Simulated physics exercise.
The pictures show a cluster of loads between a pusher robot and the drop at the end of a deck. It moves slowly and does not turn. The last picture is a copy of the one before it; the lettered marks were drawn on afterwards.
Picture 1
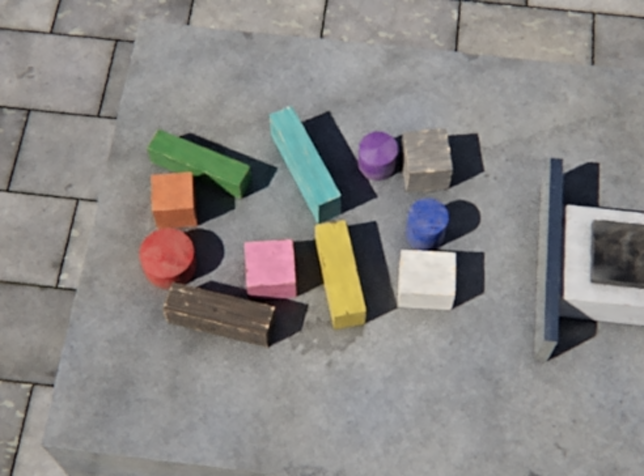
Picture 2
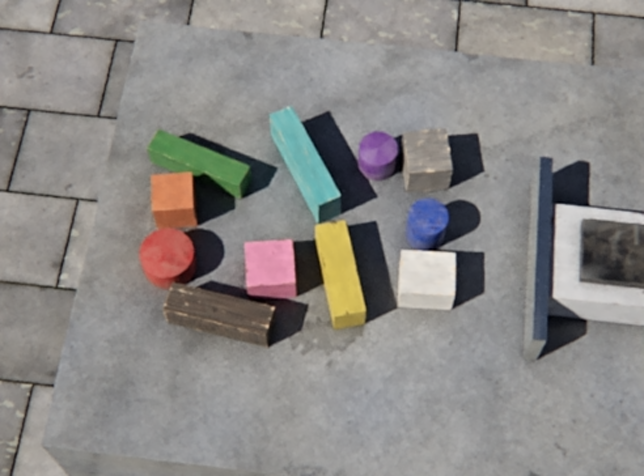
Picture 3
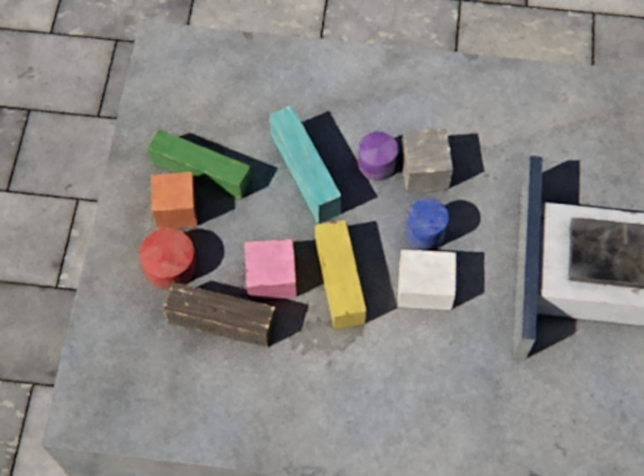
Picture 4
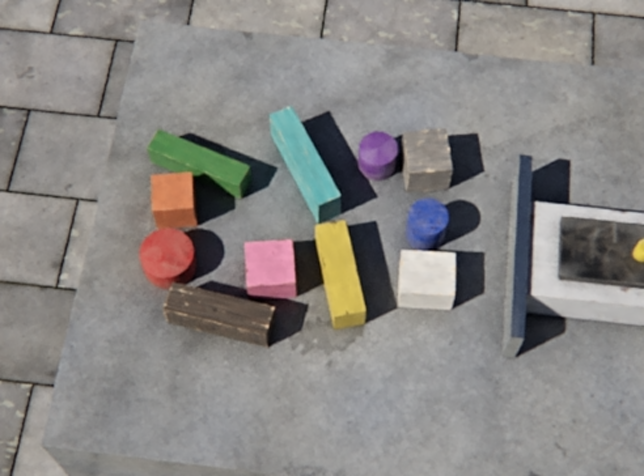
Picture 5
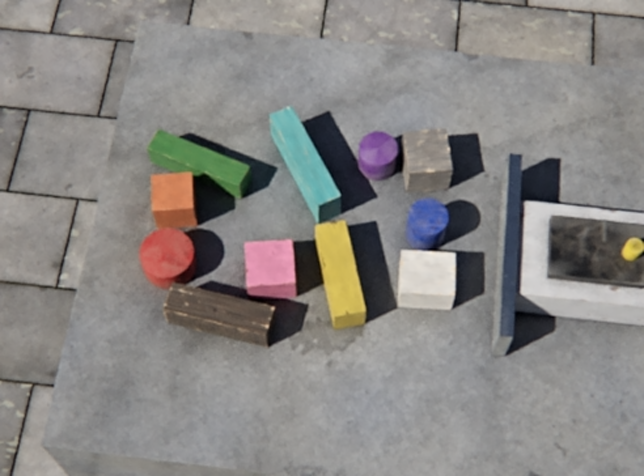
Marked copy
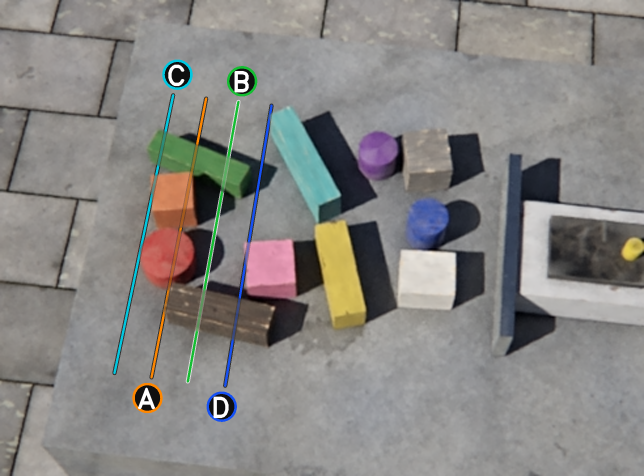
The footage shows colored blocks and cylinders lying still on a gray slab while a white machine with a dark upright front plate creeps slowly left from the right side, a small yellow part on its top coming into view.
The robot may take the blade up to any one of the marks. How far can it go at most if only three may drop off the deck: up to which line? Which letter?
The farthest such stop is A.
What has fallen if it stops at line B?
It is the red canister.
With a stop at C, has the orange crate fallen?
By then, yes.
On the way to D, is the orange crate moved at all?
Yes.
On the marked copy, A at (180, 230); B at (215, 233); C at (146, 226); D at (250, 237).
Following A. Soon after the start, robot (467, 237); purple canister (331, 143); grey crate (373, 148).
Later, robot (347, 224); red canister (103, 256); pink crate (153, 260).
In the end, robot (255, 214); red canister over the edge; pink crate over the edge; two fallen.
As for the rest, B is within the limit but short; C drops five; D is within the limit but short.
